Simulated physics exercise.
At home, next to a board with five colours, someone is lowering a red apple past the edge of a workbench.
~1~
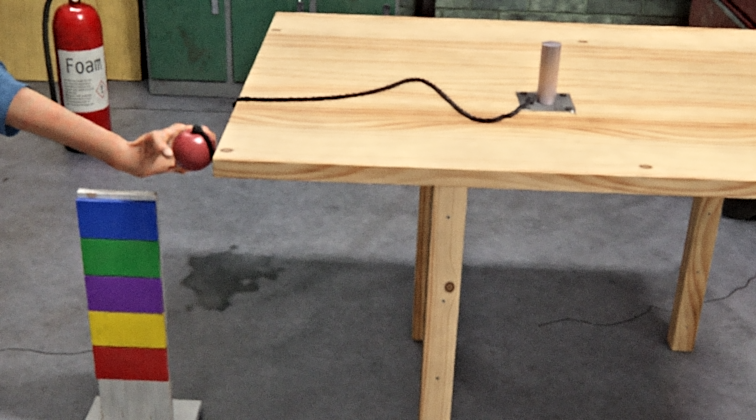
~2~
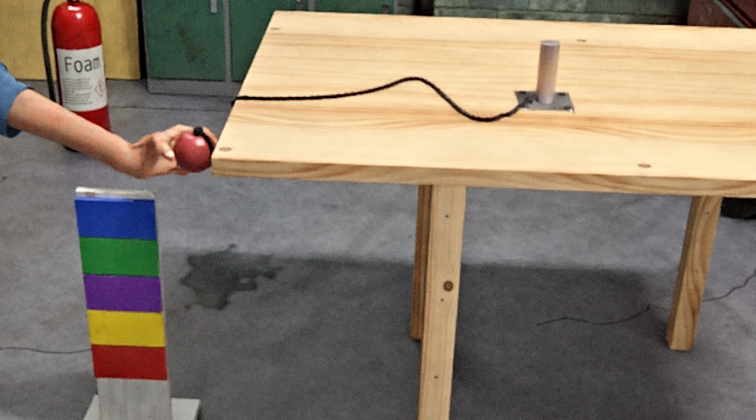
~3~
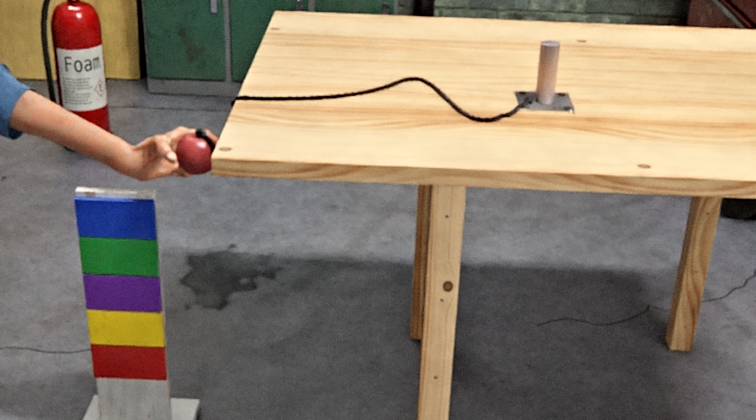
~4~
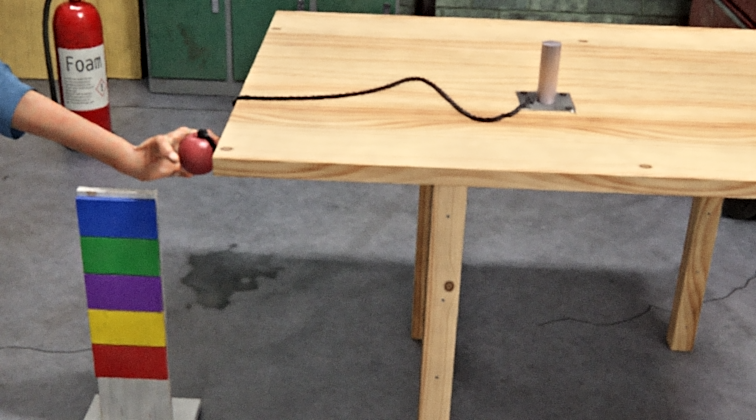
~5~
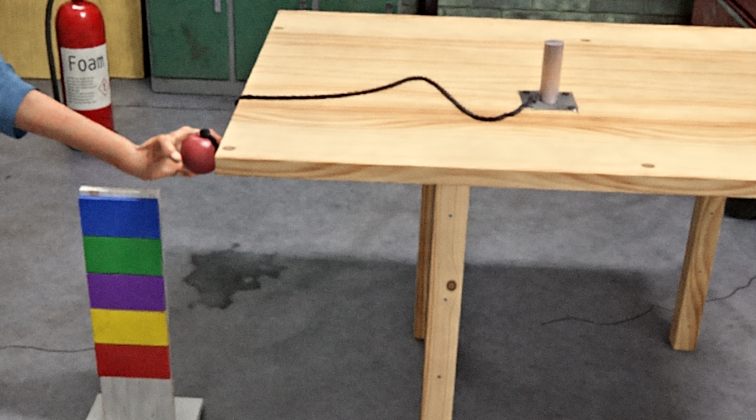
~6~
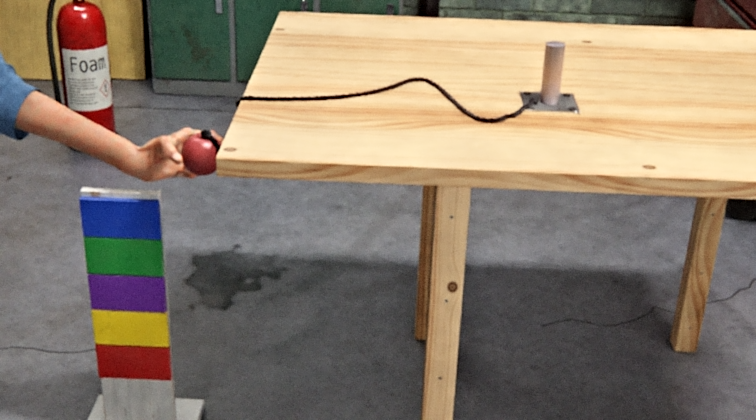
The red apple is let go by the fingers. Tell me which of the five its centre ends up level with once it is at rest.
Its centre ends up level with yellow.
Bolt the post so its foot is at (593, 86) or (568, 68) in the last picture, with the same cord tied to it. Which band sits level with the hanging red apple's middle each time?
Taking the two spots in turn: Purple, then purple.
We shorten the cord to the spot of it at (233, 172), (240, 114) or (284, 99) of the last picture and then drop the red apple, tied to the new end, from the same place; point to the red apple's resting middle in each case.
The three cuts give roughly (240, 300), (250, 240) and (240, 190) respectively.
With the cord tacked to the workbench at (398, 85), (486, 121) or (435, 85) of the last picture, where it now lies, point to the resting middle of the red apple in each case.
In order of the tries: About (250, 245), then (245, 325), then (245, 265).
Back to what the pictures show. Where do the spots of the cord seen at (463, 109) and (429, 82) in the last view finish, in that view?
End: (415, 95) and then (331, 91).
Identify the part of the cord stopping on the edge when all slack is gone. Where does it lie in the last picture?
That spot is around (361, 95).
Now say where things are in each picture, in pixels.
In the first picture, red apple (194, 150); blue (117, 221); green (120, 259); purple (124, 295); yellow (127, 331); red (130, 365).
In the second picture, red apple (196, 151); cord through (508, 115) (446, 98) (391, 85) (305, 98) (233, 139).
In the third picture, red apple (197, 154).
In the fourth picture, red apple (199, 154); cord through (509, 115) (447, 98) (392, 85) (306, 98) (237, 137).
In the fifth picture, red apple (202, 153).
In the sixth picture, red apple (203, 154); cord through (512, 116) (451, 99) (396, 86) (310, 99) (239, 138).
Soon after, apple near (277, 333); level with yellow.
After that, apple near (236, 335); level with yellow.
In the end, apple near (255, 338); level with yellow. Its middle rests at the yellow band.
